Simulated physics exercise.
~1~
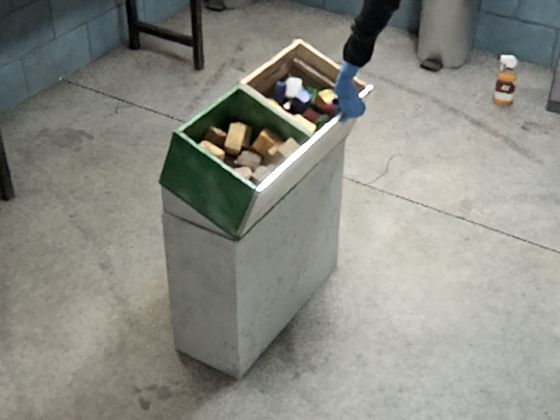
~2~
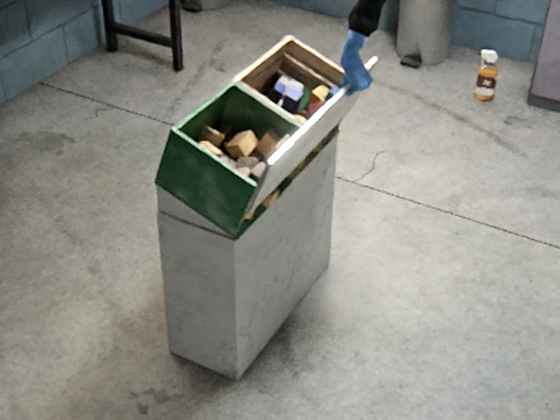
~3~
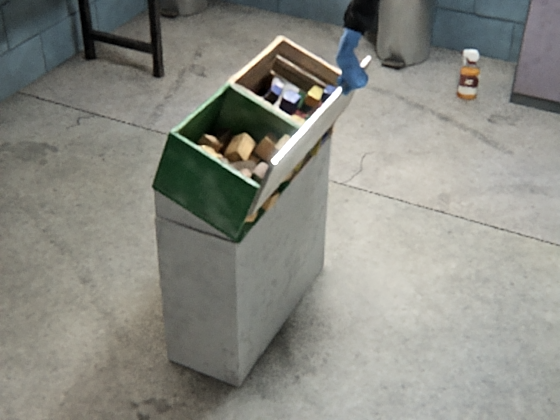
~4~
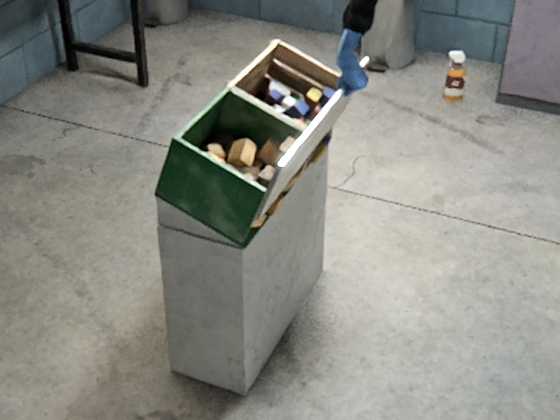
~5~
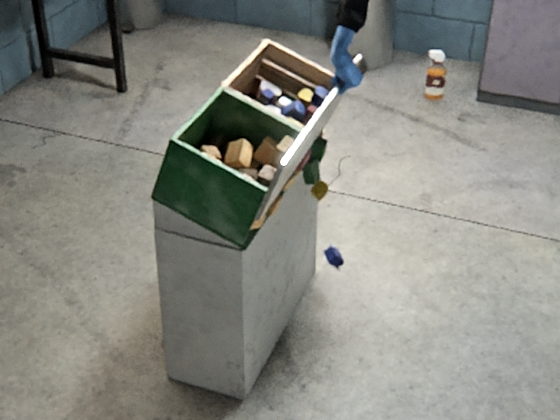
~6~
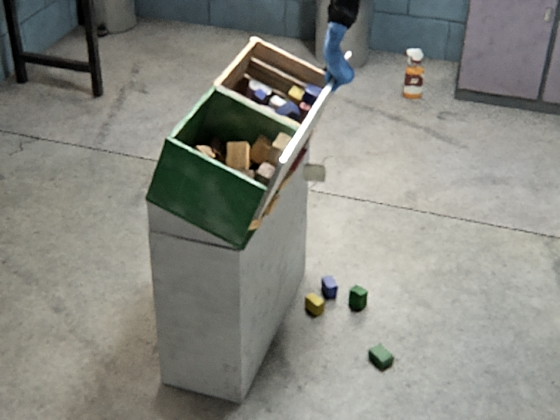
A green box of wooden offcuts and a pale wooden box of colourful toy bricks sit tilted side by side on a grey stand, seen from above in a room with a concrete floor and blue block walls. A blue-gloved hand grips the far end of the long pale board closing their lower side, while a spray bottle stands behind. The board leans outward and is held there as the view drifts slightly. Several bricks slip from the wooden box and drop beside the stand. At the end, blue, yellow and green bricks lie on the floor, while the offcuts remain in the green box.
